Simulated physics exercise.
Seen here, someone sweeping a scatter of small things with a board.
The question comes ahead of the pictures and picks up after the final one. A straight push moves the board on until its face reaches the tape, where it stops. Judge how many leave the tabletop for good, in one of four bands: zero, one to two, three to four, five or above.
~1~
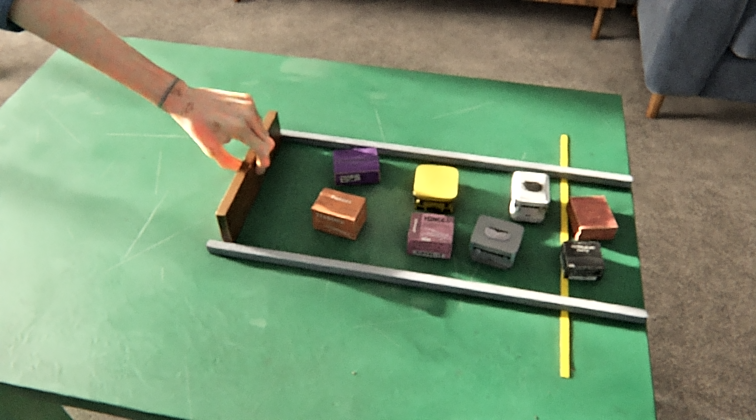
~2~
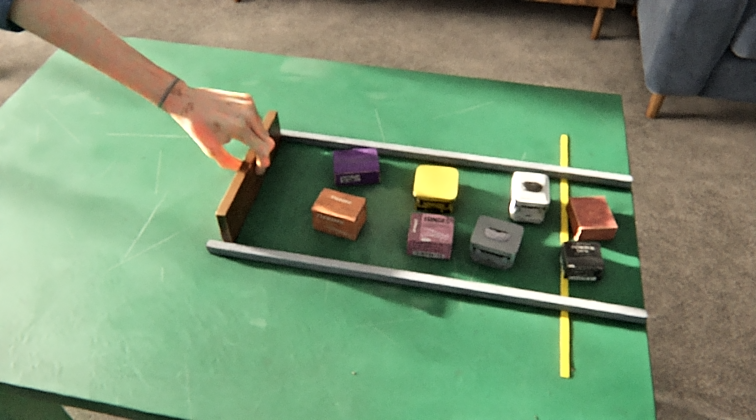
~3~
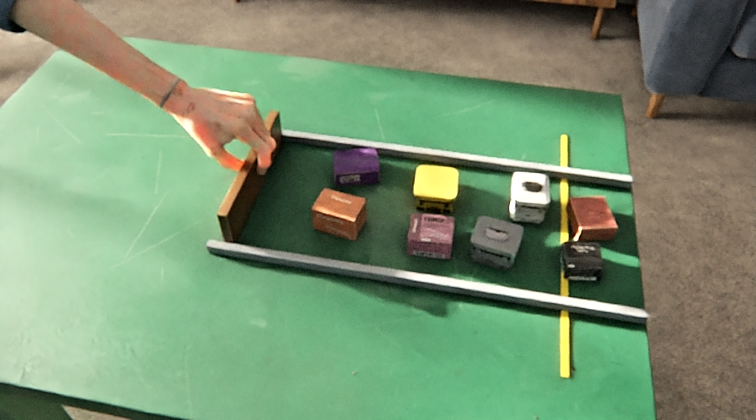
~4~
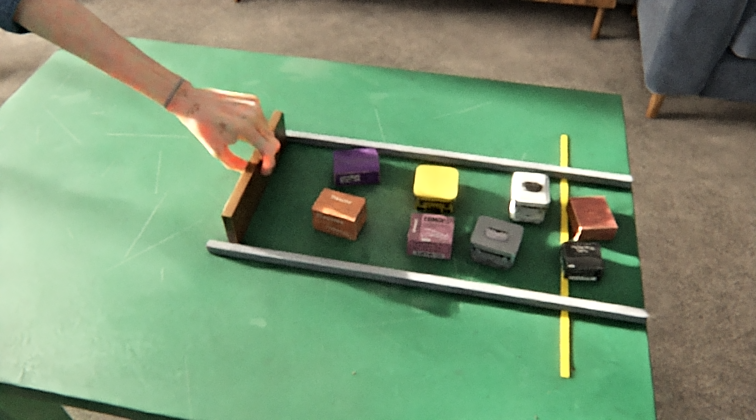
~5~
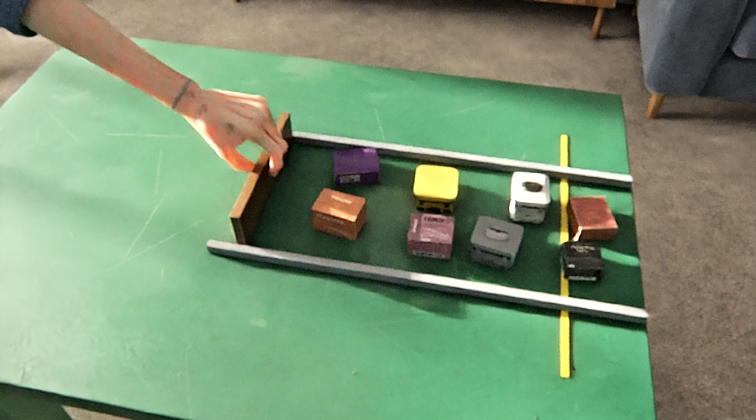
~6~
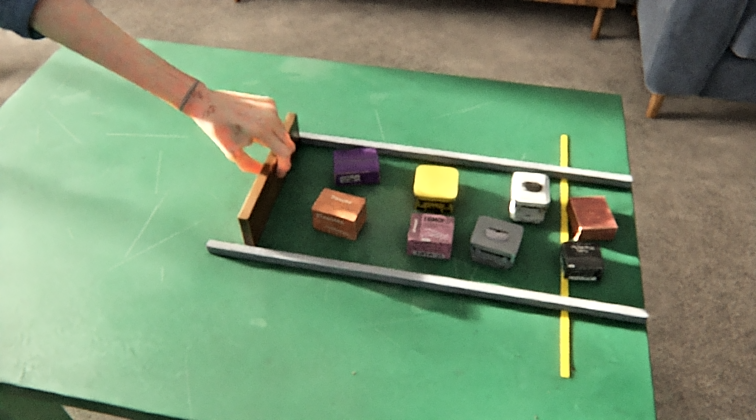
The fallen count comes to three or four.
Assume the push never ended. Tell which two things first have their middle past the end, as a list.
Black box, followed by red block.
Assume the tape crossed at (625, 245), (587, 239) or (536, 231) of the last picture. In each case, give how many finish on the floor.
Down on the floor: 8, 6 and 4.
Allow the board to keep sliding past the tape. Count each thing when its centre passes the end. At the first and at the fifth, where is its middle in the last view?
Near (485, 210) first, near (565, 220) second.
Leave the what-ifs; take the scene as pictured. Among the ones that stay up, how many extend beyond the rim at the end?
I count 2 overhanging.
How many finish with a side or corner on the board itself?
It touches 2.
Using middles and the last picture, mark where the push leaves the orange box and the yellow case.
The orange box settles near (592, 250); as for the yellow case, near (637, 218).
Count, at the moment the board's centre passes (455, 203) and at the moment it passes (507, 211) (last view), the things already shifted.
The counts are 8 and 8.
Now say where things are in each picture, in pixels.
The first frame shows red block (591, 218); black box (582, 260); white case (529, 197); board (252, 174); tape (565, 236).
The second frame shows black box (581, 261); board (252, 174).
The third frame shows white case (529, 197); purple box (356, 167).
The fourth frame shows red block (591, 218); orange box (340, 214).
The fifth frame shows black box (581, 261); pink box (431, 236).
The sixth frame shows red block (591, 218); black box (581, 261); white case (529, 197); board (272, 177); tape (565, 236).
A little later, none off yet; red block at rest near (591, 218); black box at rest near (581, 261); white case at rest near (529, 197).
When it is over, the number that fall off is three or four; down, grey case, white case, black box and red block.
